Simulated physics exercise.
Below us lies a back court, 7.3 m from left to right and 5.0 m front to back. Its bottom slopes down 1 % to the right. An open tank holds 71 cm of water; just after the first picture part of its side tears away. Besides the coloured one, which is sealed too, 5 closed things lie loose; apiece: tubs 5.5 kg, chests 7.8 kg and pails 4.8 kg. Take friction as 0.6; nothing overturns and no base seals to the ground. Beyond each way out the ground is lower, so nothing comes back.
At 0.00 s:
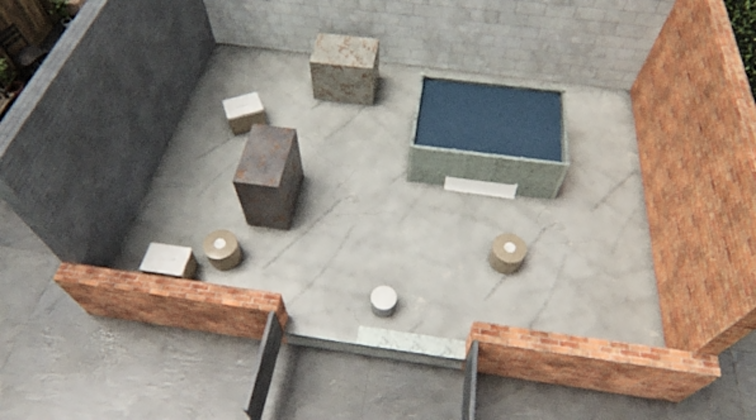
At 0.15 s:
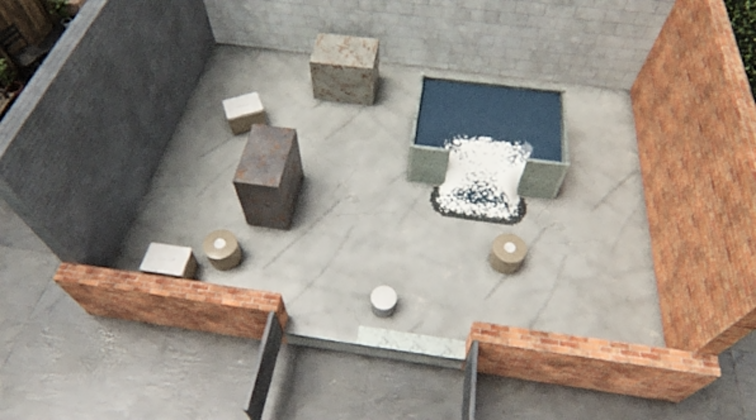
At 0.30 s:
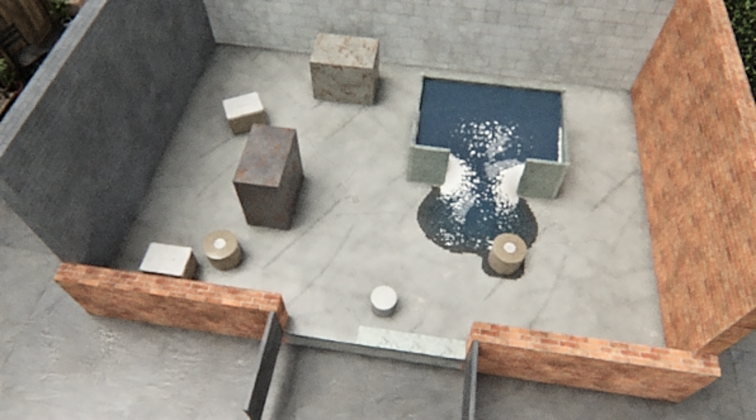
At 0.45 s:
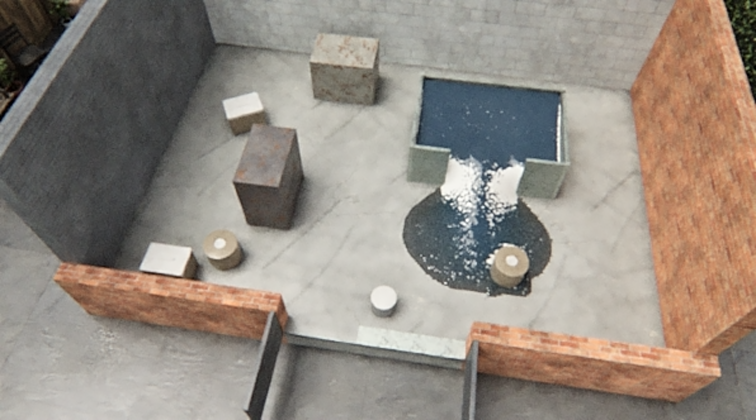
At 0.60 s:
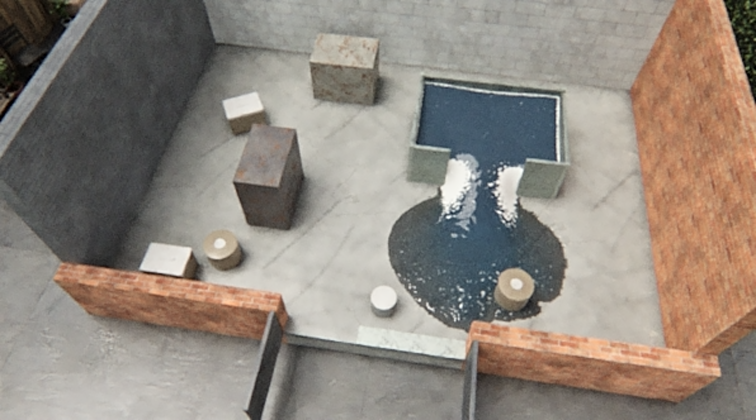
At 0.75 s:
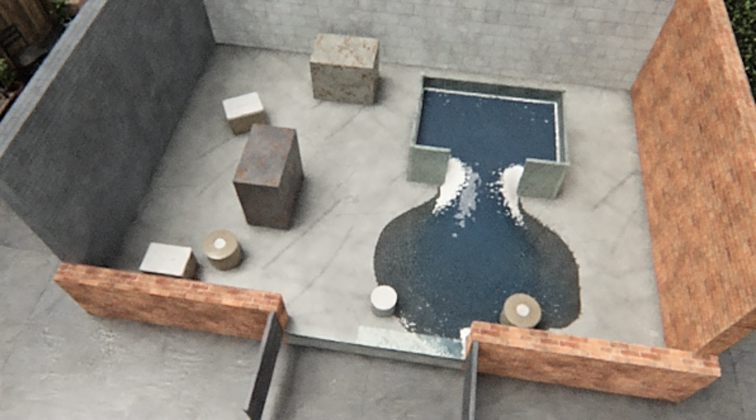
At first, a full tank stands in a walled court among loose boxes and round containers. Then part of its near side gives way, and water pours out in white foam, spreading over the floor. The dark pool widens toward the front wall, nudging the tan round container nearby slightly forward.
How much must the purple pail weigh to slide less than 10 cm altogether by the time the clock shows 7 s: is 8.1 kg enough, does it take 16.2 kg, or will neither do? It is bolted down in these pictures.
For it, the lower weight is enough.
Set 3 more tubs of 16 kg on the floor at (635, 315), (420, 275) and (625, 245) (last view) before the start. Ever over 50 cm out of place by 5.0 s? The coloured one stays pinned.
In turn: Past it, over, over.
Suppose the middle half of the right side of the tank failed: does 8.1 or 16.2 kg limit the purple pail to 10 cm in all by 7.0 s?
In that case neither load is enough.
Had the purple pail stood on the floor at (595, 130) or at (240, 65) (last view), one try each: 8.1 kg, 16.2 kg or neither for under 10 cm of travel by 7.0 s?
In turn: It takes the larger; the smaller is enough.
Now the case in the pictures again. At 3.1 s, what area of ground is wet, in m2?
About 18 m2.
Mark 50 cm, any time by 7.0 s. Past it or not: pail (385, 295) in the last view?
It is more.
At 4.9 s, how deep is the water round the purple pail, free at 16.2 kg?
Roughly 0 cm.
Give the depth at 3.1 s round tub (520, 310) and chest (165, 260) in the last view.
Roughly 6 and 2 cm.
After 1.4 s the purple pail would be 0 cm from its start with 8.1 kg and 0 cm from its start with 16.2 kg; 0 cm of water round it then.
After 3.1 s the purple pail would be 0 cm from its start with 8.1 kg and 0 cm from its start with 16.2 kg; 0 cm of water round it then.
After 4.9 s the purple pail would be 0 cm from its start with 8.1 kg and 0 cm from its start with 16.2 kg; 0 cm of water round it then.
After 7.0 s the purple pail would be 3 cm from its start with 8.1 kg and 1 cm from its start with 16.2 kg; 5 cm of water round it then.
